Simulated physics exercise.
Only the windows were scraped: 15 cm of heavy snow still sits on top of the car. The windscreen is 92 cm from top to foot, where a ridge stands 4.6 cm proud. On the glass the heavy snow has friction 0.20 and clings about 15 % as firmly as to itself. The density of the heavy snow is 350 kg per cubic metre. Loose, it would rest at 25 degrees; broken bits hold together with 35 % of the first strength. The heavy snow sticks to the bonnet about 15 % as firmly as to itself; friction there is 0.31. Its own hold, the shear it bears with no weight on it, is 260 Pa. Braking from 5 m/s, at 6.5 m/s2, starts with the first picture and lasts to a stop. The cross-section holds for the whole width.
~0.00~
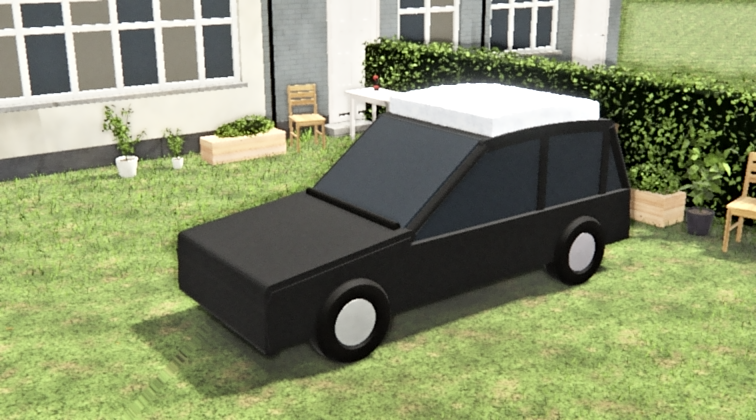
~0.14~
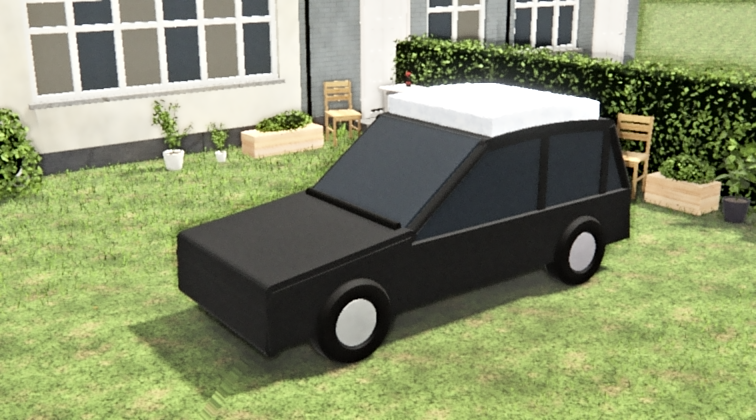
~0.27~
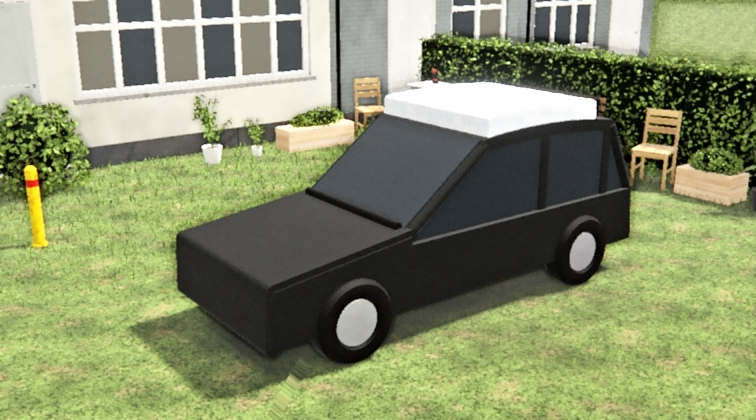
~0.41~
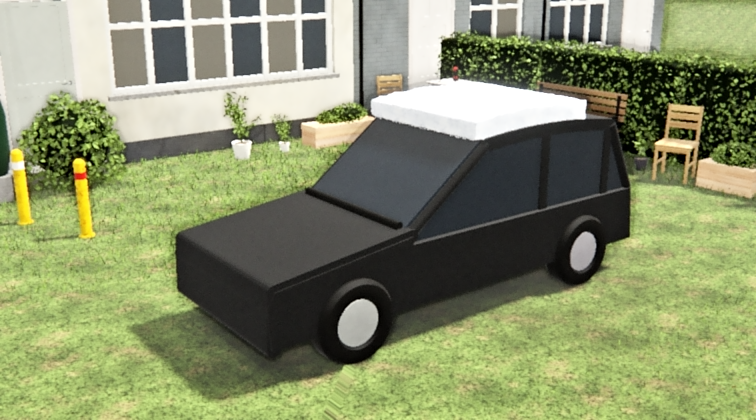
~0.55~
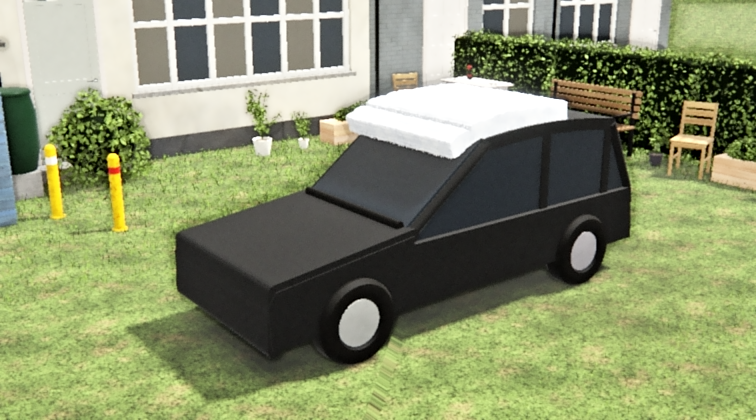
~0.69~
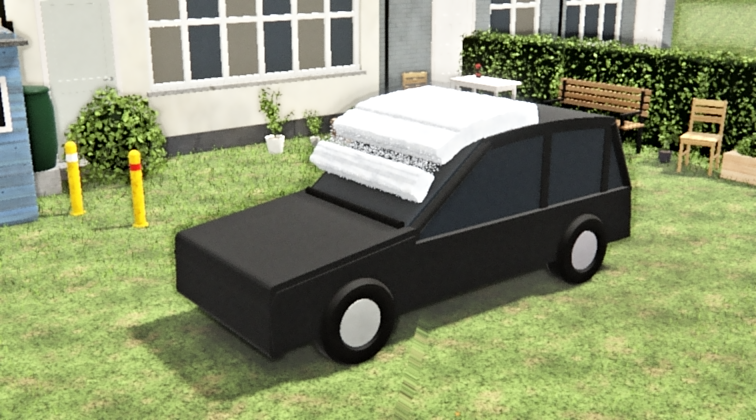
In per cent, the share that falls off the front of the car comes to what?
It comes to some 91 %.
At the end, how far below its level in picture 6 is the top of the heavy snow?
Some 70 cm.
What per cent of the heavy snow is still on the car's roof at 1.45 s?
Near 0 %.
After 1.03 s, none of the snow is on the roof, none on the glass, all on the bonnet and none has gone off the nose.
After 1.45 s, none of the snow is on the roof, none on the glass, 20 % on the bonnet and 80 % has gone off the nose.
After 1.86 s, none of the snow is on the roof, none on the glass, 9 % on the bonnet and 91 % has gone off the nose.
After 2.27 s, none of the snow is on the roof, none on the glass, 9 % on the bonnet and 91 % has gone off the nose.
After 2.37 s, at the end, none of the snow is on the roof, none on the glass, 9 % on the bonnet and 91 % has gone off the nose.
